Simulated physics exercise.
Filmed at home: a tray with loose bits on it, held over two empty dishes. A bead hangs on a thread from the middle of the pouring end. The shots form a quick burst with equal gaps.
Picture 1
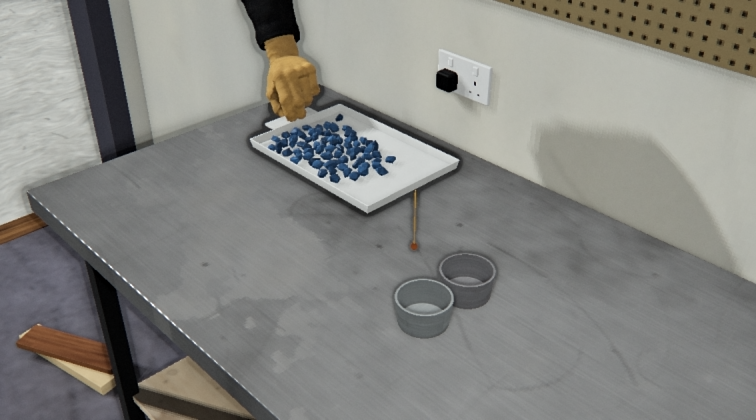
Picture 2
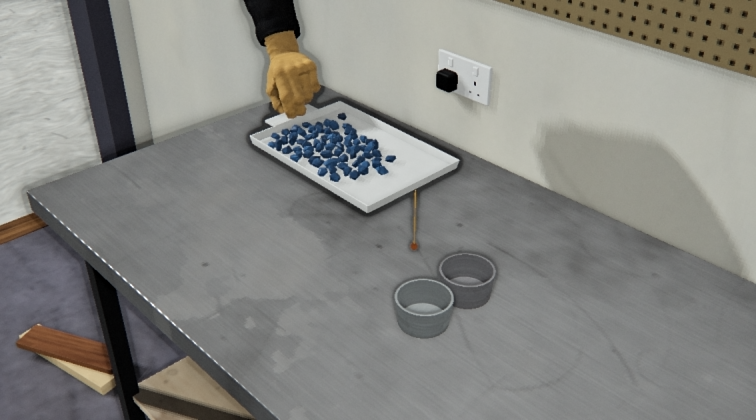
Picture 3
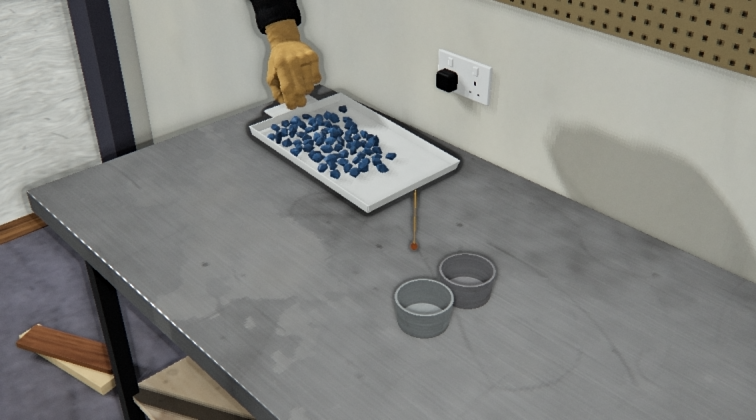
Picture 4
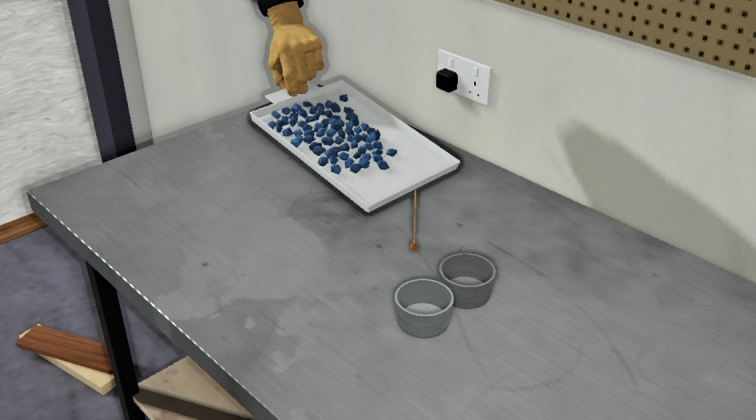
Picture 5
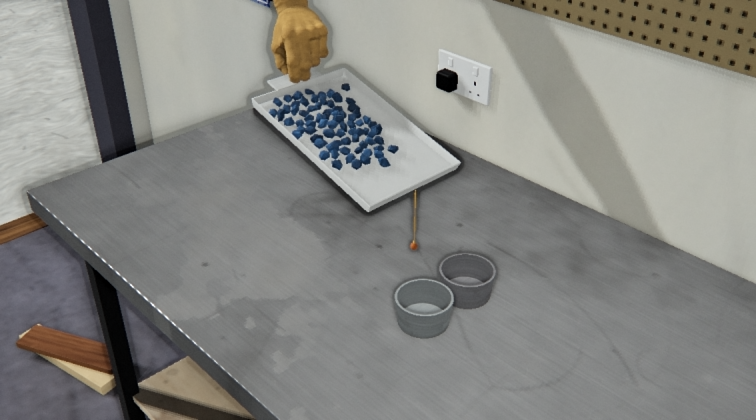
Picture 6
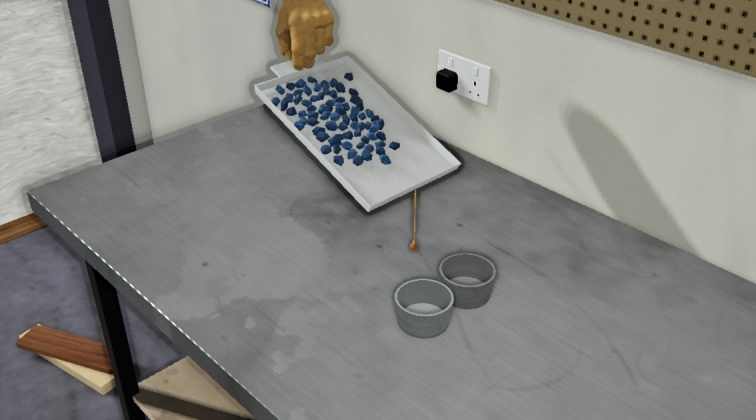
On a grey workbench, a gloved hand grips the far end of a white tray of blue stones and raises it, tilting the tray toward two empty grey dishes while the stones stay clustered on its upper part.
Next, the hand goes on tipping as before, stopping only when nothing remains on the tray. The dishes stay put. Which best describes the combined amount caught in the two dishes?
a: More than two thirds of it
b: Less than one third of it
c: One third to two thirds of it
(c) One third to two thirds of it.
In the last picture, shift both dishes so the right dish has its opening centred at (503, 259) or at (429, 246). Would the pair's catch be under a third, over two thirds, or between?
Less than a third; less than a third.
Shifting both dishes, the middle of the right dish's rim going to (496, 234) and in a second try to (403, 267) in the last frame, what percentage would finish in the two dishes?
First position: Some 40 %; second position: Some 10 %.
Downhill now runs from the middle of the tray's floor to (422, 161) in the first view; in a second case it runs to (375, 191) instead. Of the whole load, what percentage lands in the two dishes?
Around 0 percent for the first aim and around 10 percent for the second.
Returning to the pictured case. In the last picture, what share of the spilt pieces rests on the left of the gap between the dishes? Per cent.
50 per cent or thereabouts.
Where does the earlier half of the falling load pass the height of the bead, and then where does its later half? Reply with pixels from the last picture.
Around (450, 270) first; around (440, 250) second.
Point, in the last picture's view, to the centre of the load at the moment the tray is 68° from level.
The middle of the pieces shows up near (418, 177).
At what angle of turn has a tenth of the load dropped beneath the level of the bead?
I'd say it is tilted about 75°.
Soon after the last picture, tray tipped steeply; most on the tray; a small part in the air.
A little later, tray tipped past a quarter turn; about a quarter in the left dish; about a quarter in the right dish; about a third outside both; a small part in the air.
Later still, tray tipped past a quarter turn; about a quarter in the left dish; about a quarter in the right dish; about half outside both.
At rest, tray tipped past a quarter turn; about a quarter in the left dish; about a quarter in the right dish; about half outside both.
